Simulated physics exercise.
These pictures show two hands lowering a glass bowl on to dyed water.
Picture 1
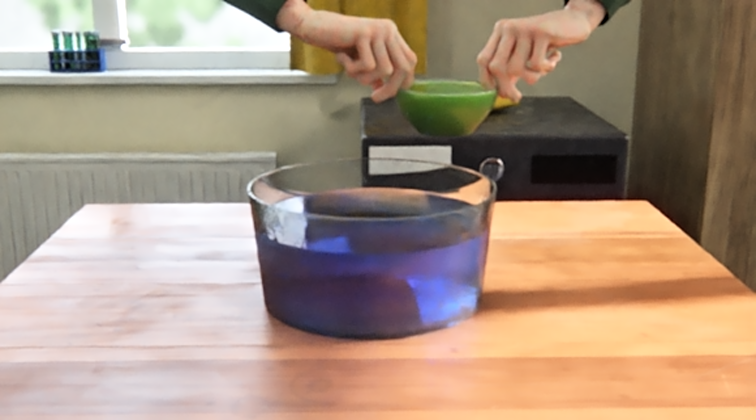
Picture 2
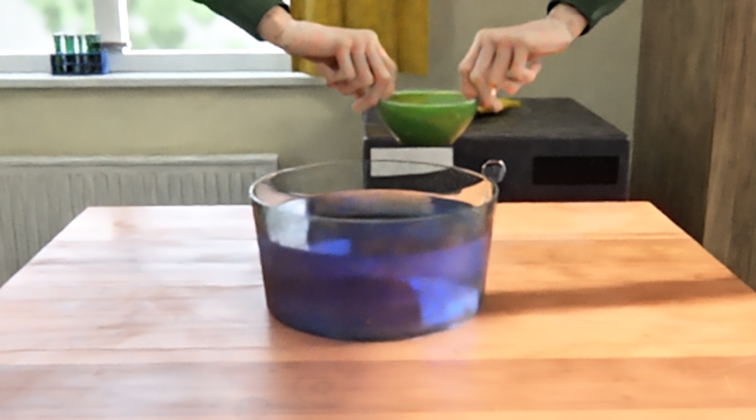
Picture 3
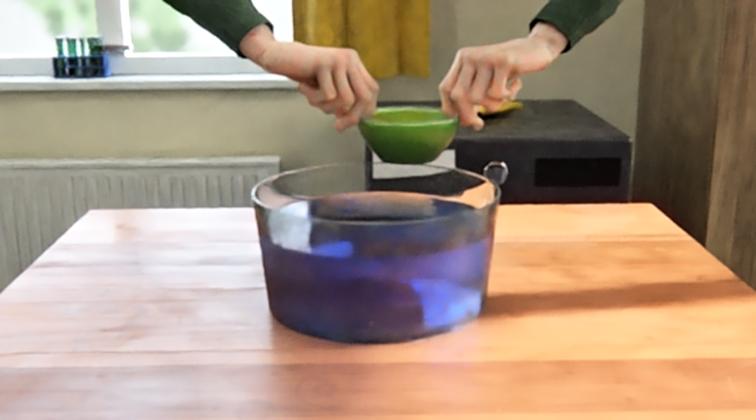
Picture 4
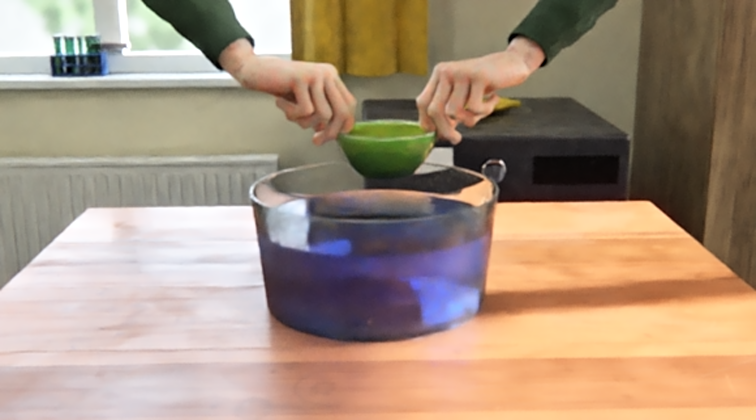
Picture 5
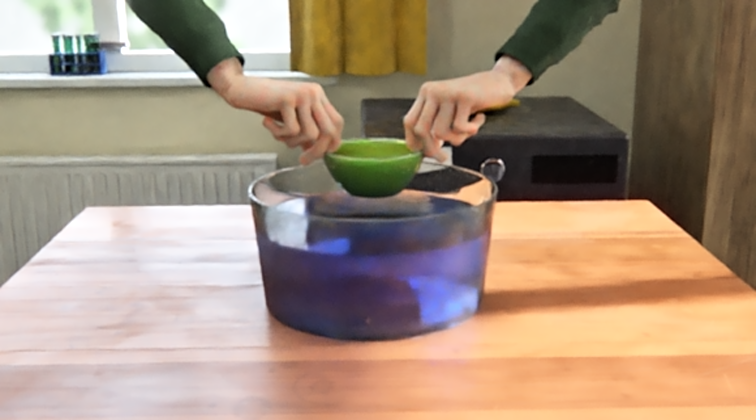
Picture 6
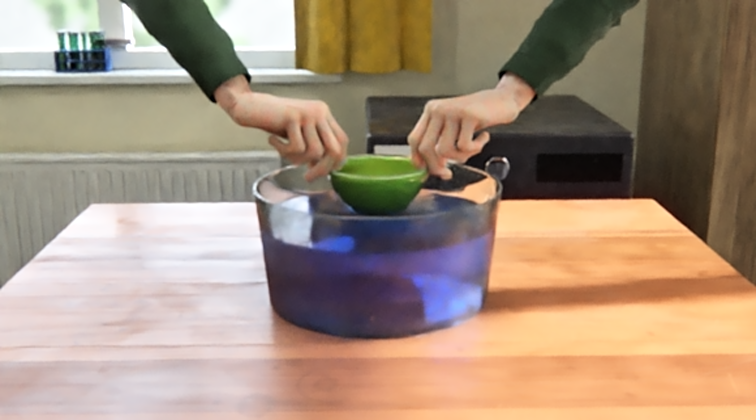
At first, two hands in dark green sleeves hold a small green bowl above a large clear basin of blue-purple water on a wooden table. The hands lower the bowl steadily, moving it slightly left, until it is inside the basin's rim, just over the water.
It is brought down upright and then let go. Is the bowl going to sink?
My guess is it does not stay up after the hands leave.
Soon after, the bowl dips into the dyed water.
Later, dyed water pours in over its rim.
In the end, the bowl lies on the bottom.
